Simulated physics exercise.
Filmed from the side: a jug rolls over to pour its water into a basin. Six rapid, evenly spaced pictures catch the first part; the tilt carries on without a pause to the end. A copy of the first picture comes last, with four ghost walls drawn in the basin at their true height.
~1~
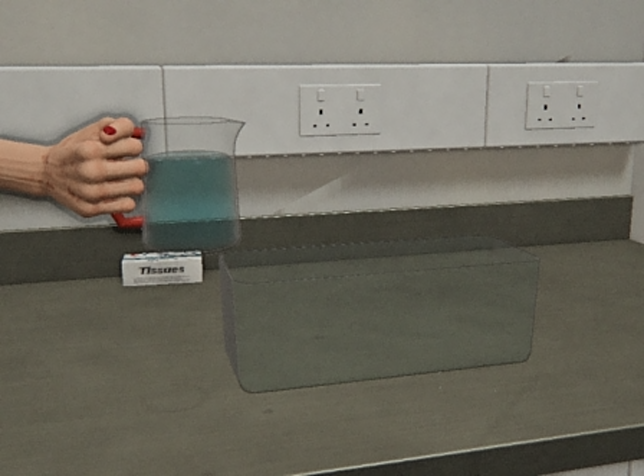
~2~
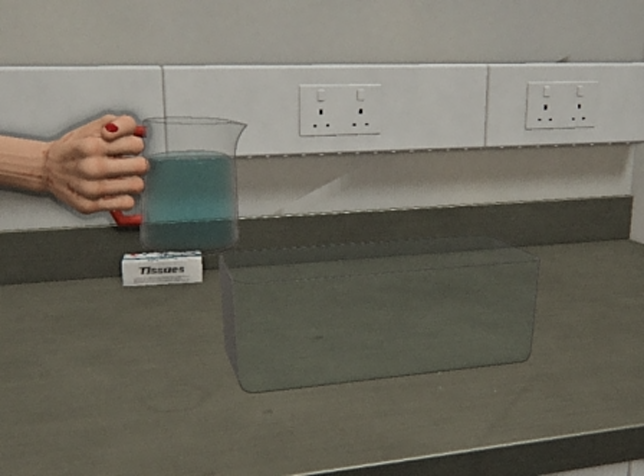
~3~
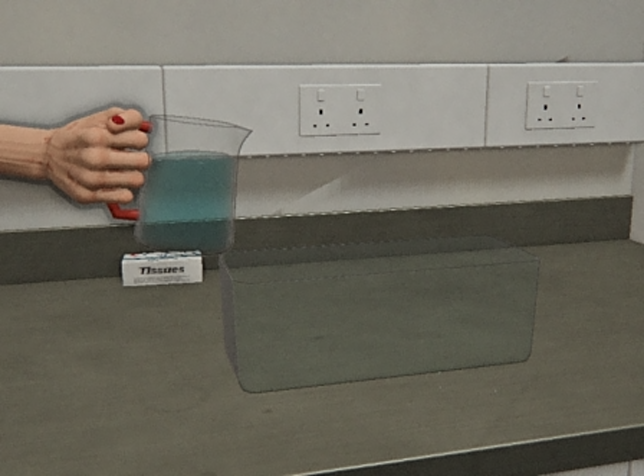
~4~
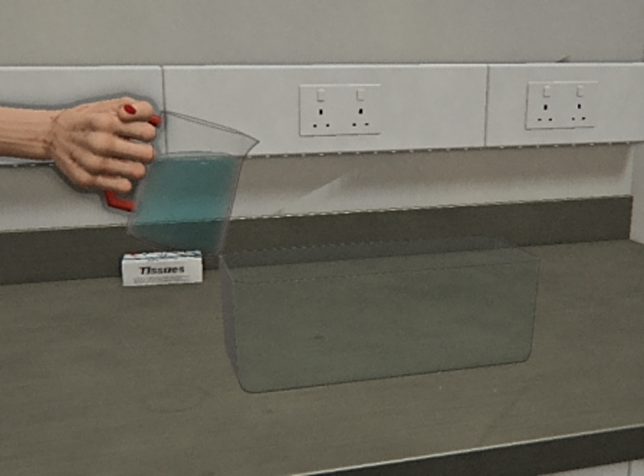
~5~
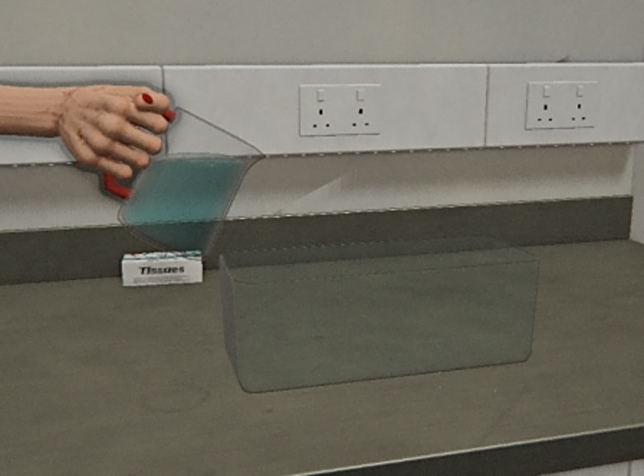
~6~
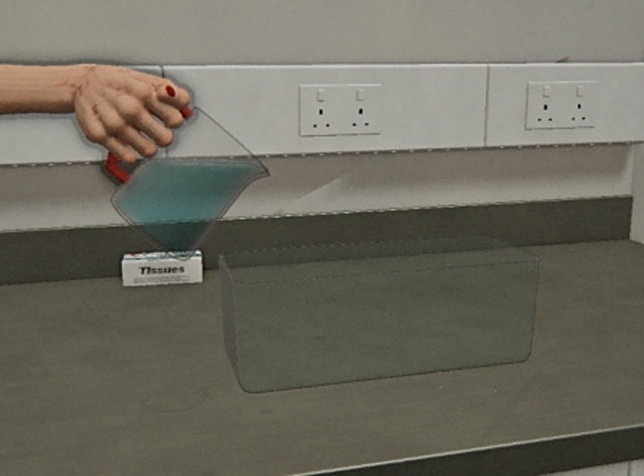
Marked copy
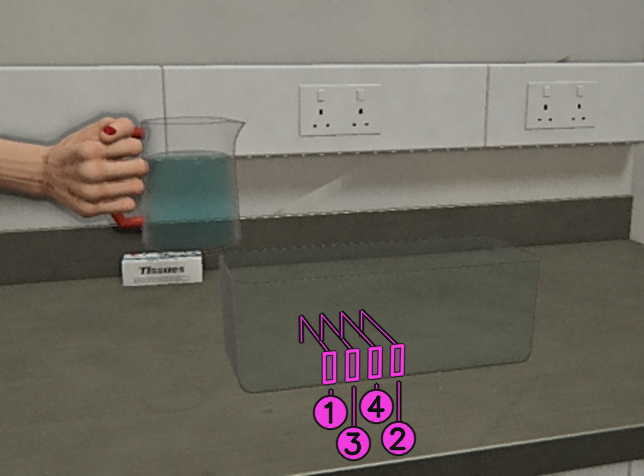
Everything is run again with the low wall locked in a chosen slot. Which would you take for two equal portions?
Position 1.
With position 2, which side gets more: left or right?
The left one.
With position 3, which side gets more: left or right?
The left side.
In magenta, 1 at (330, 390); 2 at (398, 382); 3 at (353, 387); 4 at (376, 384).
If 1 is chosen, about 47 % ends left of the wall and 53 % right of it.
If 2 is chosen, about 87 % ends left of the wall and 12 % right of it.
If 3 is chosen, about 70 % ends left of the wall and 29 % right of it.
If 4 is chosen, about 84 % ends left of the wall and 15 % right of it.
